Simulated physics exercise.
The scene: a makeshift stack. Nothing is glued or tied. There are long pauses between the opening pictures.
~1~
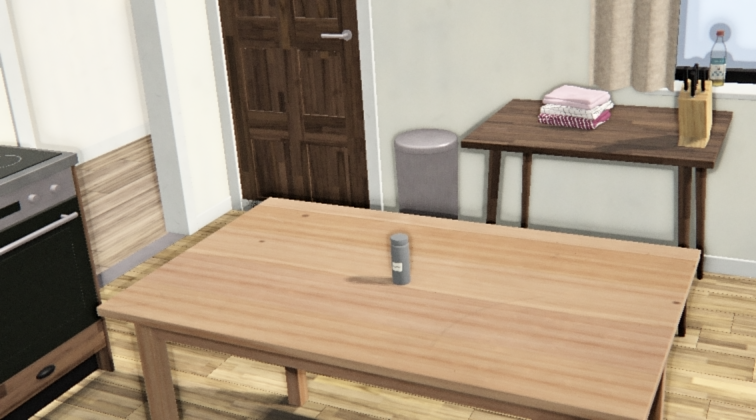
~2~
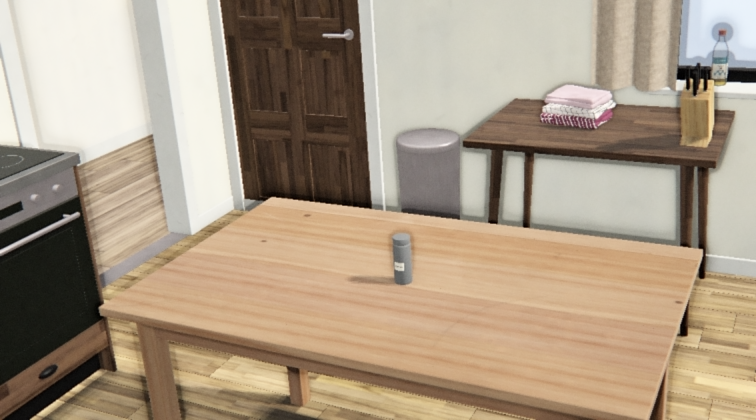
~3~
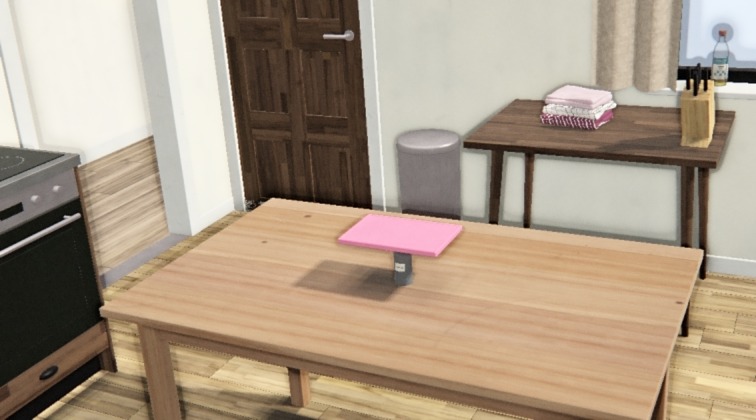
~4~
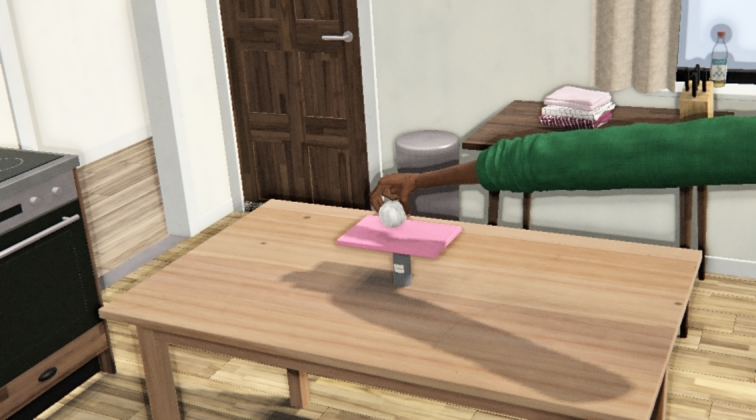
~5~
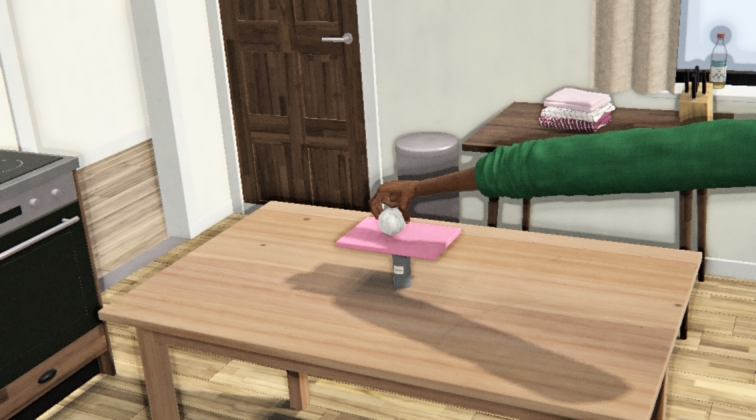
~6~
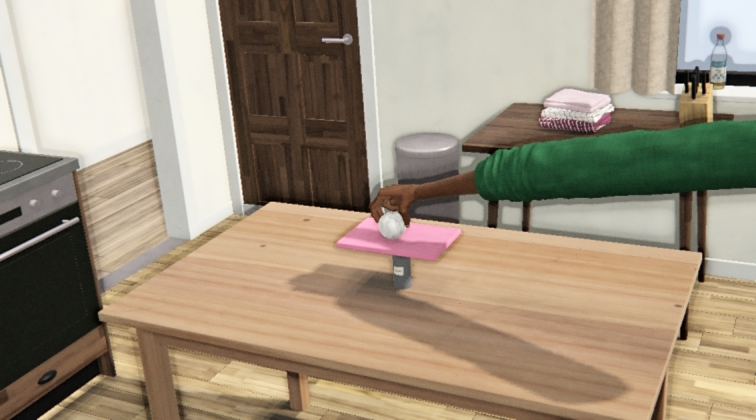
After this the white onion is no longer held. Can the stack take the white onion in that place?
The stack stays up.
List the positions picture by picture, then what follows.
In the first picture, the last thing is not in view yet.
In the second picture, the last thing is not in view yet.
In the third picture, the last thing is not in view yet; pink lid (400, 234).
In the fourth picture, still above its spot; white onion (393, 214); pink lid (399, 236).
In the fifth picture, still above its spot; white onion (392, 221); pink lid (399, 237).
In the sixth picture, set down, still held; white onion (392, 225); pink lid (399, 238).
Then, 0.20 s on from there, no change.
Then, 0.50 s on from there, white onion resting near (392, 226).
In the end, all 3 unmoved. At the end, from the last picture's camera, white onion near (392, 226). The stack keeps its balance.
